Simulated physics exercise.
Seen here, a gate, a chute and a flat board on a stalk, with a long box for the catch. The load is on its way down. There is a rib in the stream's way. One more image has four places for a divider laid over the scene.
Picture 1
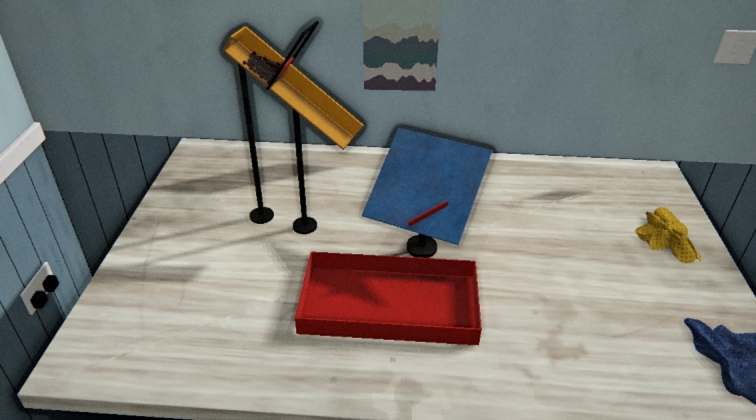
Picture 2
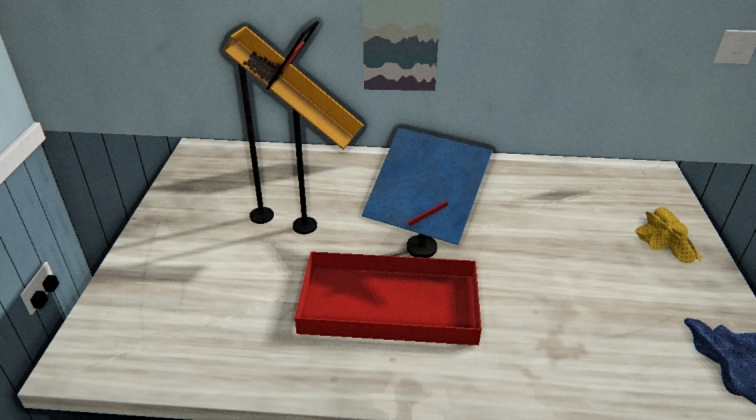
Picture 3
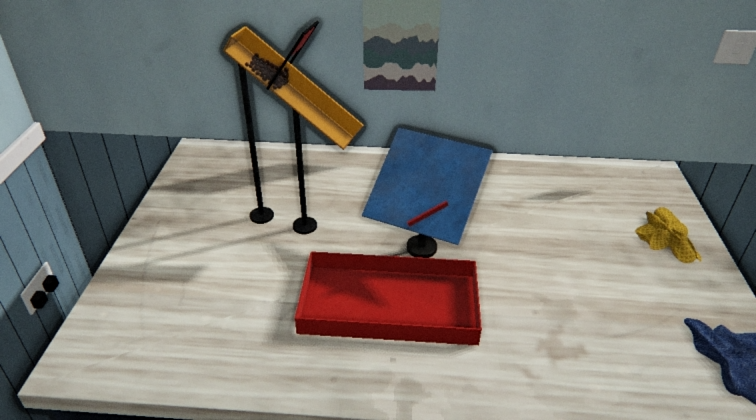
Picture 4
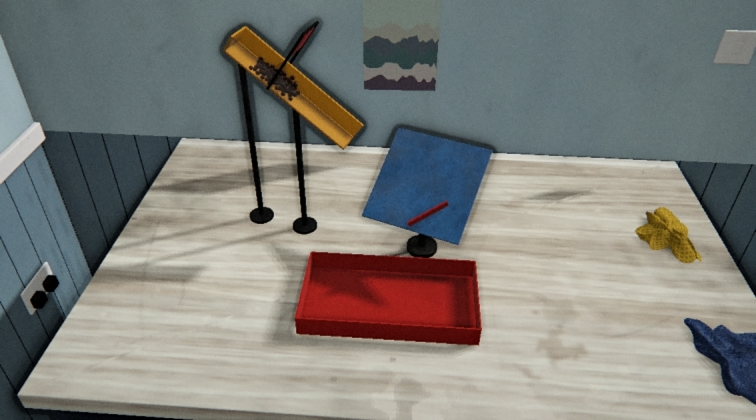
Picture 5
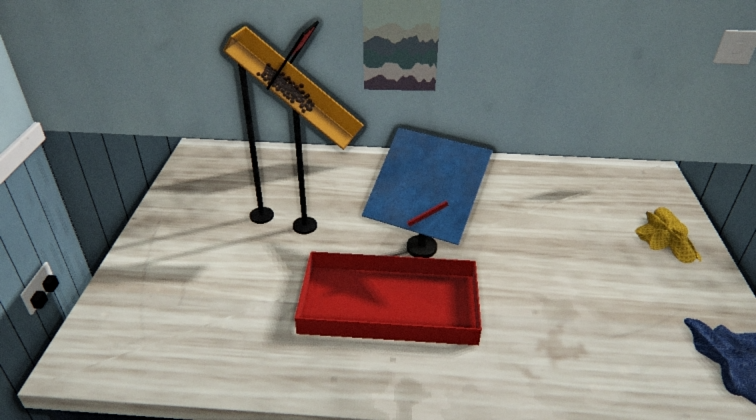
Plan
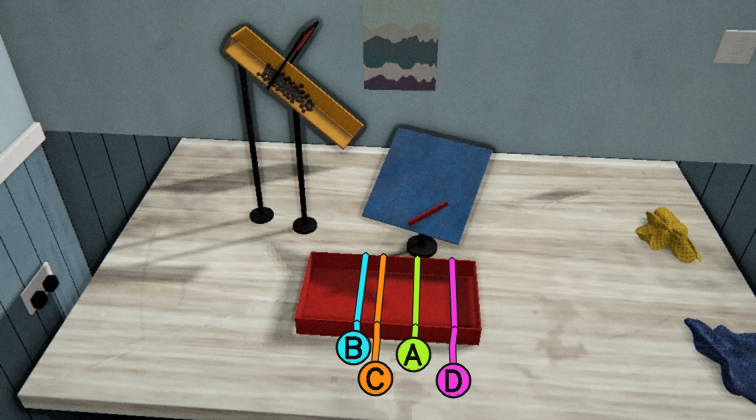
A tilted orange chute on two black stands holds a cluster of small dark brown balls at the upper left of a pale wooden table, seen from above and in front in a blue-walled room. A blue board with a red rib leans on a black stalk at centre, behind an empty red box, with yellow and blue cloths at right. The balls slide down the chute, spreading out, while the camera stays still.
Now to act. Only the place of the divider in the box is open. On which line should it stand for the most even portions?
Use line C.
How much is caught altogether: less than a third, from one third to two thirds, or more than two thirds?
More than two thirds.
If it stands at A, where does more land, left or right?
Left.
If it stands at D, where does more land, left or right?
More lands on the left.
On the marked copy, line A crosses the front rim at (415, 325); line B crosses the front rim at (357, 322); line C crosses the front rim at (377, 323); line D crosses the front rim at (454, 328).
For line A, of what is caught, most on the left of the divider, a small part on the right.
For line B, of what is caught, a small part on the left of the divider, nearly all on the right.
For line C, of what is caught, about a third on the left of the divider, about two thirds on the right.
For line D, of what is caught, all on the left of the divider, none on the right.
